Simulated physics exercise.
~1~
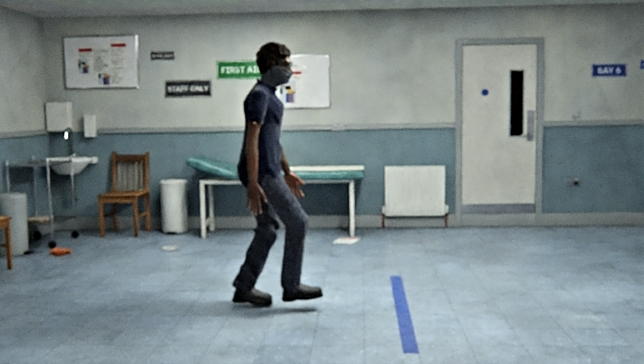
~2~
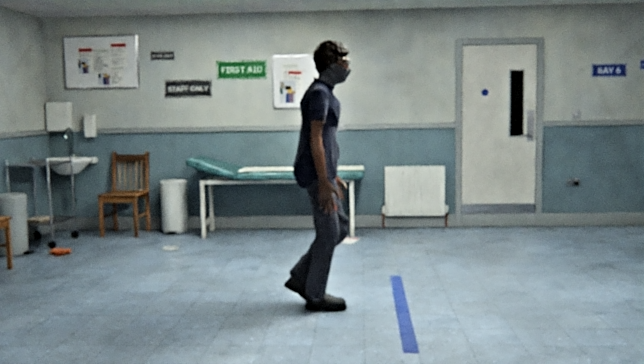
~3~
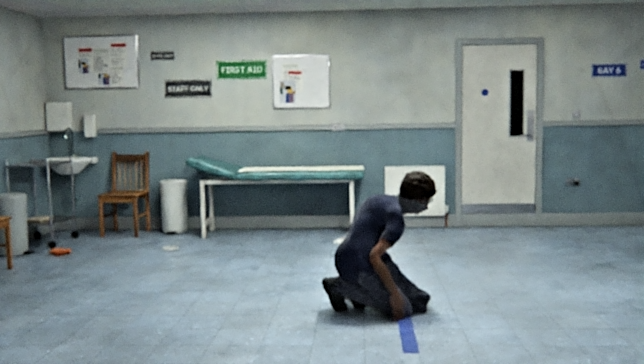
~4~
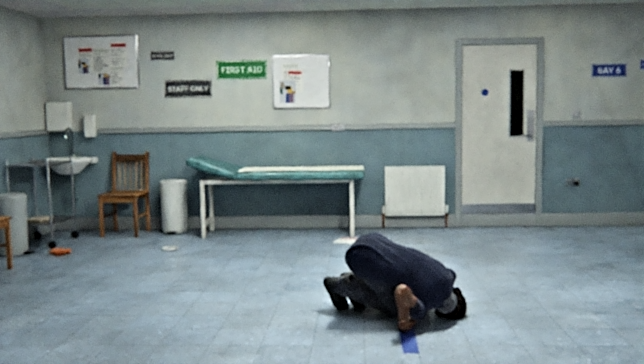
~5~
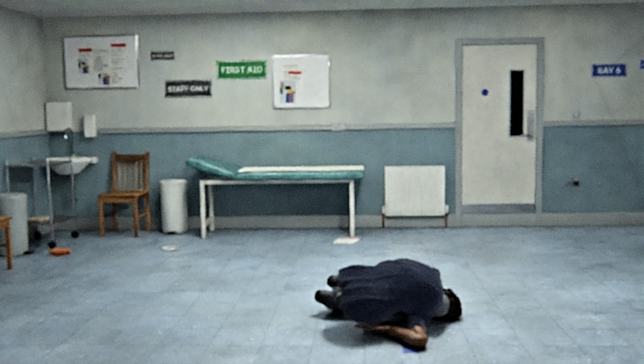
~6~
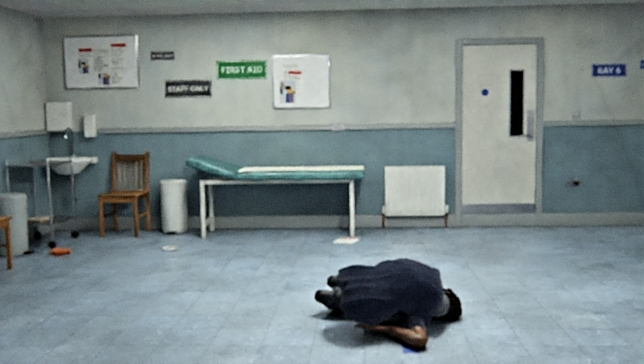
A dark-haired visitor in a dark blue short-sleeved top and dark trousers walks rightward across the pale blue tiled floor of a first-aid room, seen side-on from a still viewpoint. Behind are a green-topped couch on white legs, a wooden chair at left, a white radiator and a pale door at right. Nearing a strip of blue tape, the visitor suddenly folds down onto the knees, then pitches forward, head and hands to the floor. The body flattens and lies still, head and chest across the tape, hips stopped short of it.
